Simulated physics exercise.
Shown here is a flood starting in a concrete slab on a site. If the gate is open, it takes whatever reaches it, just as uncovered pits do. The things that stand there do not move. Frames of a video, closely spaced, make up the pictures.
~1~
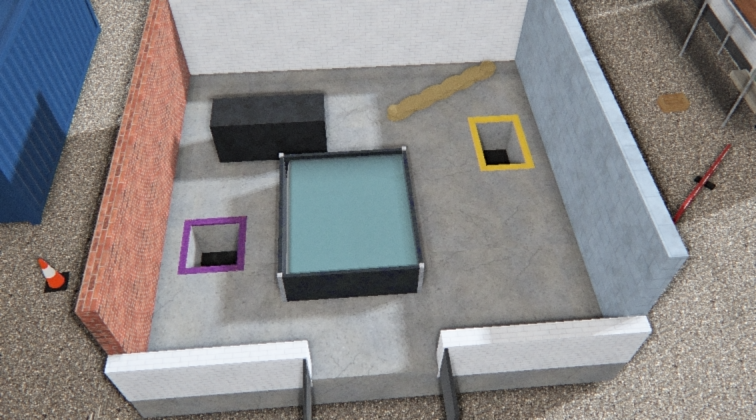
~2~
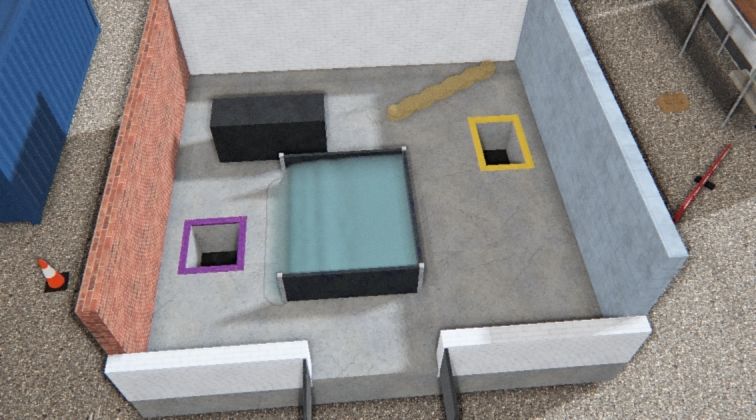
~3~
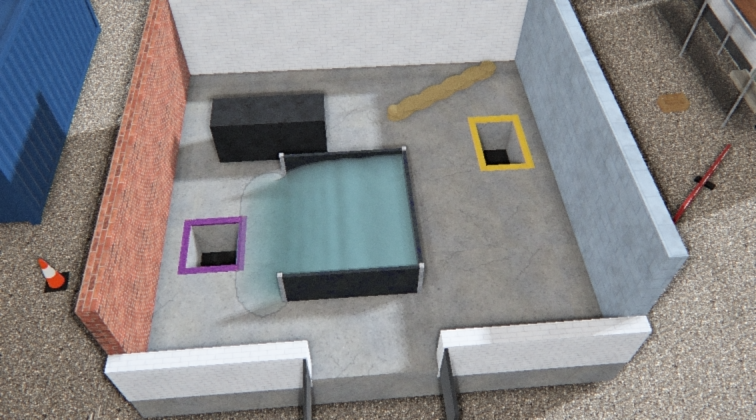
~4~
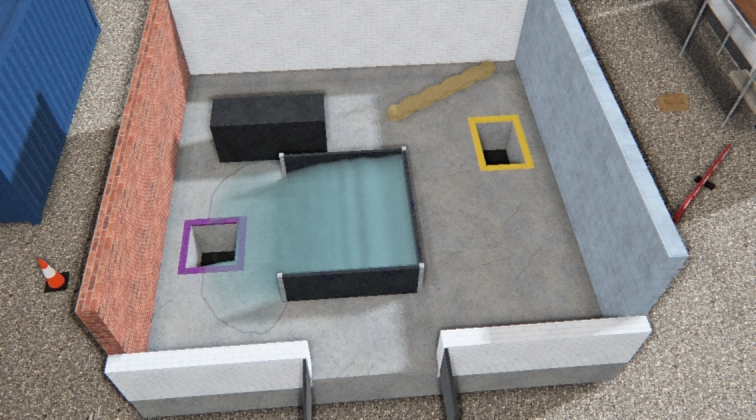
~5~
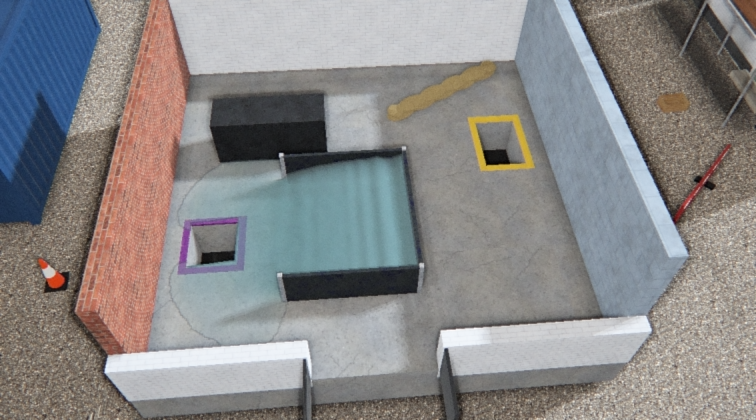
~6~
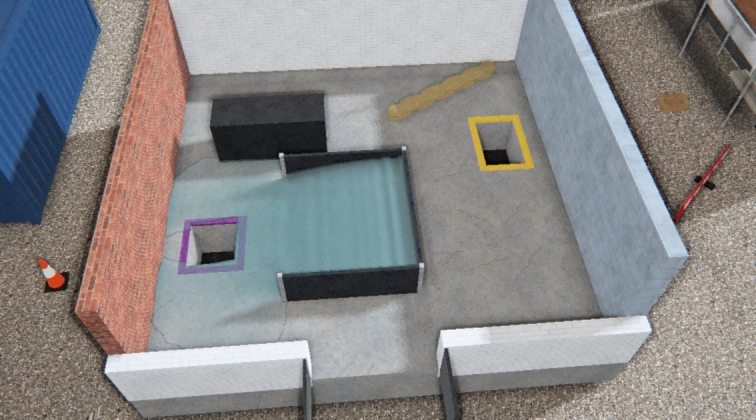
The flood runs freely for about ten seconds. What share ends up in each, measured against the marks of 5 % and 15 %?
In order: The gate stays lower than five per cent; the yellow pit stays lower than five per cent; the purple pit goes higher than fifteen per cent.
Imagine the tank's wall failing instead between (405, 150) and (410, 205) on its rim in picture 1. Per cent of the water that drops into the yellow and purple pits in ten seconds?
Near enough: Yellow 45 percent, purple 2 percent.
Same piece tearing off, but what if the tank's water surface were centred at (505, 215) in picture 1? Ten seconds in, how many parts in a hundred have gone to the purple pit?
Result, purple pit: 45 percent after ten seconds.
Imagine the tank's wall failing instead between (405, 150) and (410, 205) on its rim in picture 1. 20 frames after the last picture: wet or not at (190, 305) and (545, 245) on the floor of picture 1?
In order: Spared and swamped.
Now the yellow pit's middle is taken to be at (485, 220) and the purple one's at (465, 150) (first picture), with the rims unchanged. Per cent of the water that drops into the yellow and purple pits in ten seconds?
Breakdown: Yellow 6%, purple 10%.
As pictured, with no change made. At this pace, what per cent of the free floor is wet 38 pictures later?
Around 65 percent.
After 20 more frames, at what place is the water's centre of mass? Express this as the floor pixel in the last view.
Point: (263, 221).
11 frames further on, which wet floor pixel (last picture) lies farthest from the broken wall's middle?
The wet edge reaches furthest near (191, 75).
A moment on, water covers 20 % of the floor; the gate 0 %, the yellow pit 0 %, the purple pit 14 %.
Next, water covers 25 % of the floor; the gate 0 %, the yellow pit 0 %, the purple pit 26 %.
Then, water covers 40 % of the floor; the gate 0 %, the yellow pit 0 %, the purple pit 40 %.
Later, water covers 65 % of the floor; the gate 1 %, the yellow pit 0 %, the purple pit 52 %.
In the end, water covers 85 % of the floor; the gate 2 %, the yellow pit 2 %, the purple pit 59 %.
